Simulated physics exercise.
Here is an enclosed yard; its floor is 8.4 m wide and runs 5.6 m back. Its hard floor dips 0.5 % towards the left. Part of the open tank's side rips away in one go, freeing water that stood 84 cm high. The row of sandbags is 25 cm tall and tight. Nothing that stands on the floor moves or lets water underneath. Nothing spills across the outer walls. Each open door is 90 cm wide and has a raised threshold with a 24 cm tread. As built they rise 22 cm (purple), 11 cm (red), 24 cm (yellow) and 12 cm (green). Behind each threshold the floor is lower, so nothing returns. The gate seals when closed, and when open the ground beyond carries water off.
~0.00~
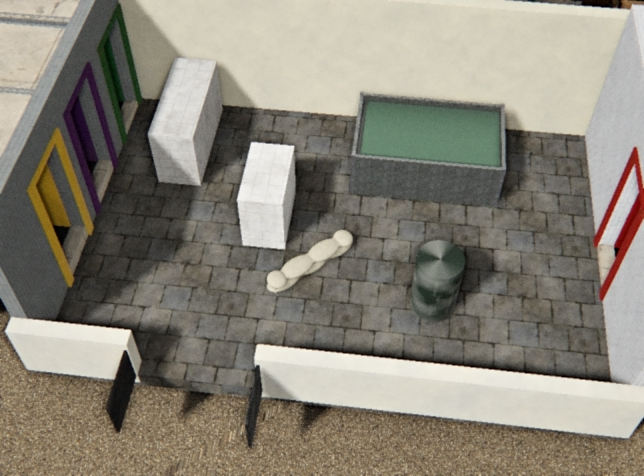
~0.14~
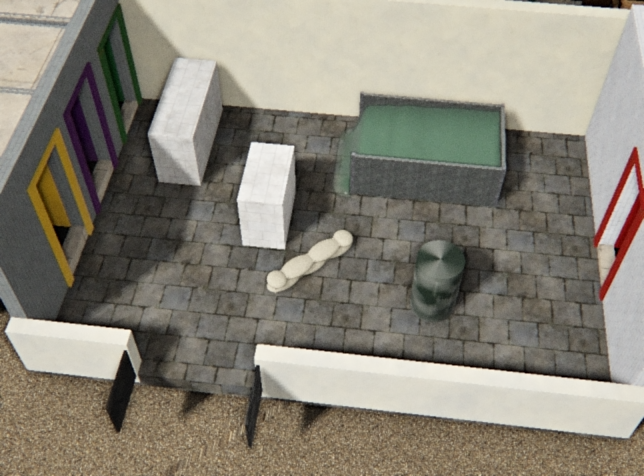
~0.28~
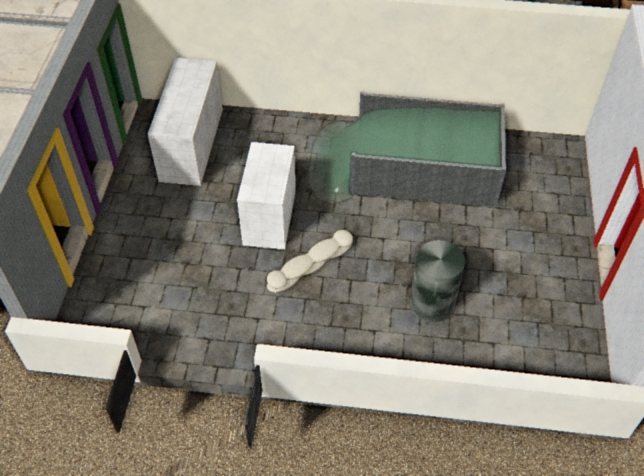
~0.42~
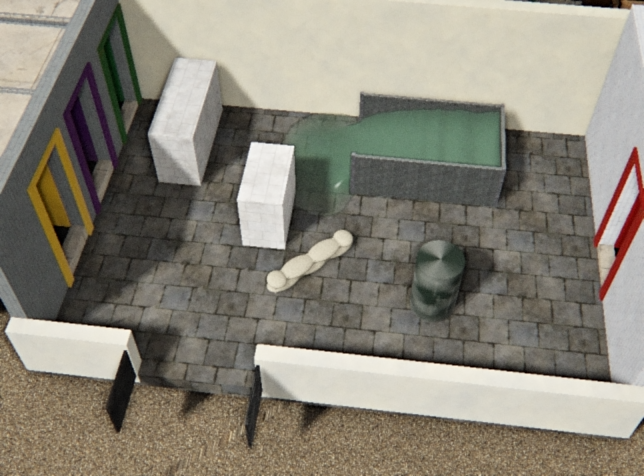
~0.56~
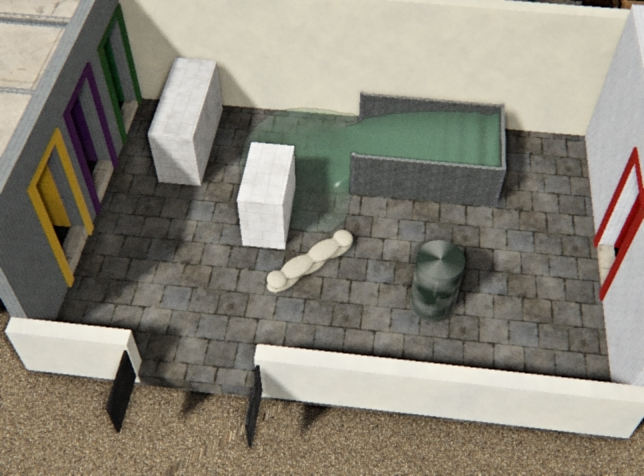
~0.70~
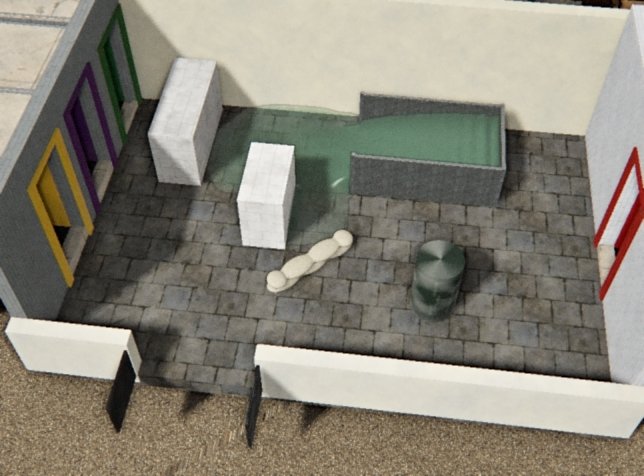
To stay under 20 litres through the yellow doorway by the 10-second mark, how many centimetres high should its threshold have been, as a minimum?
About 10 cm.
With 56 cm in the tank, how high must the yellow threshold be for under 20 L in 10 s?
About 6.0 cm.
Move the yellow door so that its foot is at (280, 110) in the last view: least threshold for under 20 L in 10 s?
About 31 cm.
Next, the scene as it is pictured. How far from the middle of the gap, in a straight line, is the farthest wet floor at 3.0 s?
Some 6.2 m out.
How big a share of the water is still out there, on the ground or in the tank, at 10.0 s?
Roughly 78 in a hundred.
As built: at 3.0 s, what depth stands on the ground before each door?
In cm: Purple 3, red 0, yellow 12, green 17.
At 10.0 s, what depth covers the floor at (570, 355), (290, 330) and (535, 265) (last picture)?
In that order: 3, 2 and 4 cm.
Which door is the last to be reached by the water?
The red one.
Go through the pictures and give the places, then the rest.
In the first frame, still water, 84 cm deep, in the open tank at (430, 133); the yellow door at (65, 218) is dry.
In the second frame, water pours out at (358, 150) and has run 0.3 m, to (336, 184); about 11 cm deep outside, 84 cm at the back.
In the third frame, the front is at (312, 182), 0.7 m from the gap at (358, 151); 1.2 m2 of floor is wet, 84 cm left at the back.
In the fourth frame, the gap is at (358, 152), the front 1.3 m out at a hidden place; the back of the open tank holds 83 cm.
In the fifth frame, water pours out at (358, 153) and has run 2.0 m, to a hidden place; about 9 cm deep outside, 76 cm at the back.
In the sixth frame, the front is at (211, 153), 2.7 m from the gap at (358, 153); 5.7 m2 of floor is wet, 70 cm left at the back; the yellow door at (65, 218), 5.1 m from the gap, is still 2.7 m from the nearest water.
After 1.4 s water covers 20 % of the floor, deepest (56 cm) near (234, 106); it has not reached the yellow door.
After 3.0 s water covers 45 % of the floor, deepest (40 cm) near (273, 188); 12 cm at the yellow door, 0 litres in over its 24 cm threshold.
After 10.0 s water covers 95 % of the floor, deepest (14 cm) near (142, 98); 9 cm at the yellow door, 0 litres in over its 24 cm threshold.
At the yellow door as built, the water arrived by 2.0 s and peaked near 15 cm at 5.0 s.
With a threshold of 8 cm, 51 litres would have come in within the 10 s; with 11 cm, 10 litres. So under 20 litres takes about 10 cm.
